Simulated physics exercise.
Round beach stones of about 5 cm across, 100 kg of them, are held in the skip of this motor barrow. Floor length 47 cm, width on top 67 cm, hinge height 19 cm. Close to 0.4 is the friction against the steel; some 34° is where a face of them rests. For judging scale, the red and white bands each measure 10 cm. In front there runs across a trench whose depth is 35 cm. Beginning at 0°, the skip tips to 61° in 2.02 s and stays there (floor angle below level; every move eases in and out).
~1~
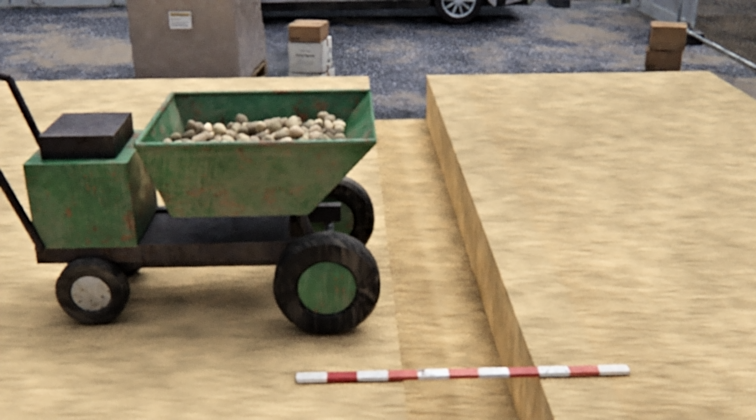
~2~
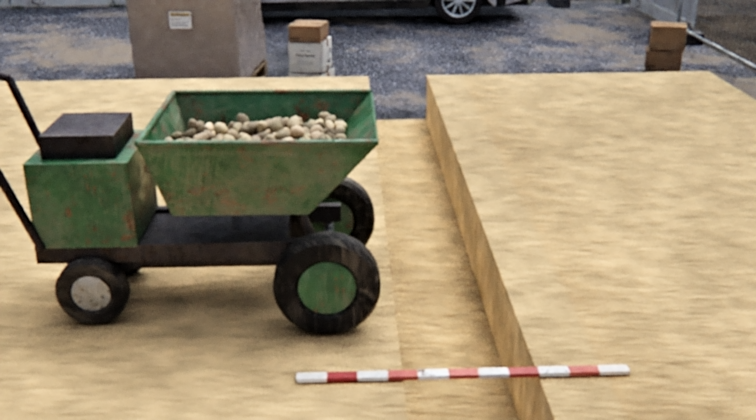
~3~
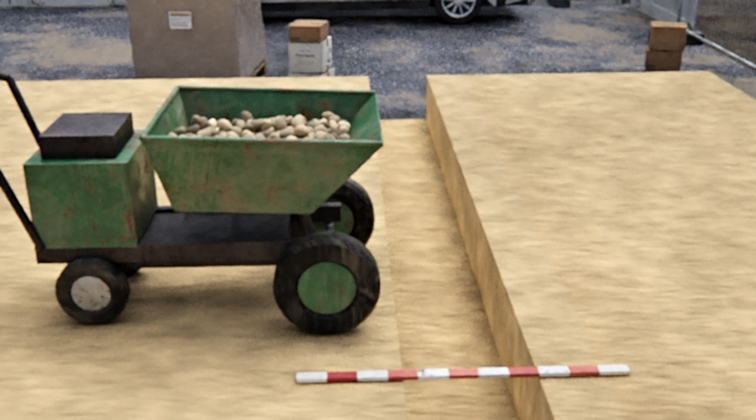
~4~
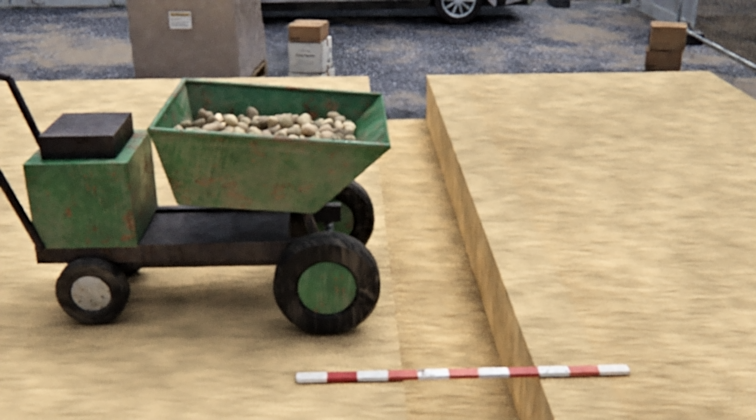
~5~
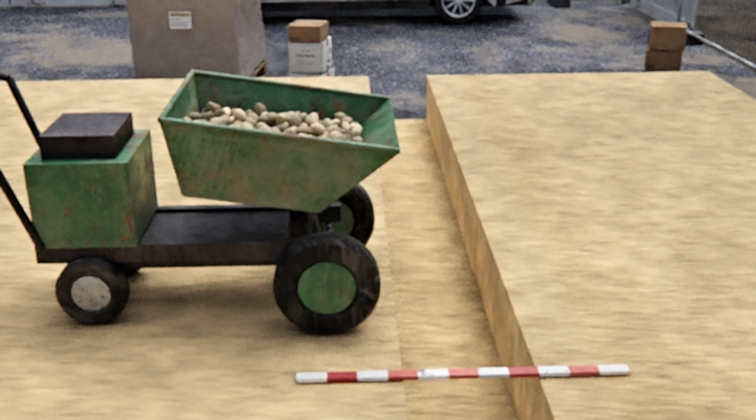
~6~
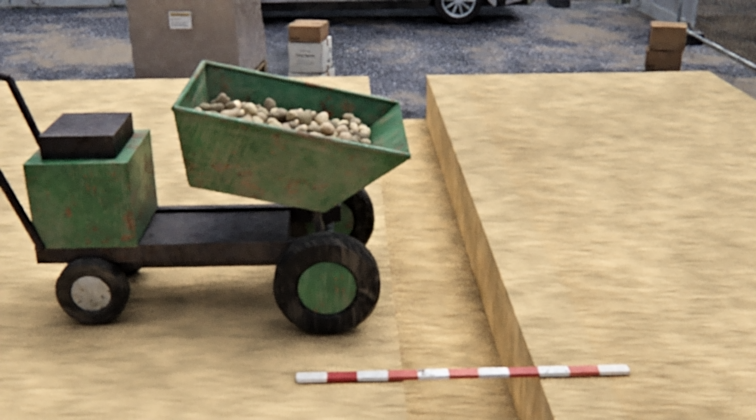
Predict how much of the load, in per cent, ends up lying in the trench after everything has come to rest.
Roughly 56 per cent of it.
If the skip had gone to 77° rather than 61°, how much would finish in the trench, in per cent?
Some 40% would finish there.
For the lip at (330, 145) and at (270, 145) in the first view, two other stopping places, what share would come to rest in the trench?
I'd expect close to 90 per cent at the first and 100 per cent at the second.
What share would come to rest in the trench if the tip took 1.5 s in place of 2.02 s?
50 %.
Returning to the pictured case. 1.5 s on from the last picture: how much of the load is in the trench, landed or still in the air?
Close to 15 per cent has got there by then.
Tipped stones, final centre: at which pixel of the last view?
I'd put it close to (496, 344).
Then, 0.9 s after the last picture the floor is at 52°, 100 % in the skip; the foremost stones are at (473, 205).
Then, 1.5 s after the last picture the floor is at 61°, 58 % in the skip, 15 % in the trench, 27 % past the trench; the foremost stones are at (612, 289).
Then, 1.9 s after the last picture the floor is at 61°, 32 % in the skip, 24 % in the trench, 43 % past the trench; the foremost stones are at (680, 280).
Then, 3.8 s after the last picture the floor is at 61°, 0 % in the skip, 56 % in the trench, 44 % past the trench; the foremost stones are at (710, 277).
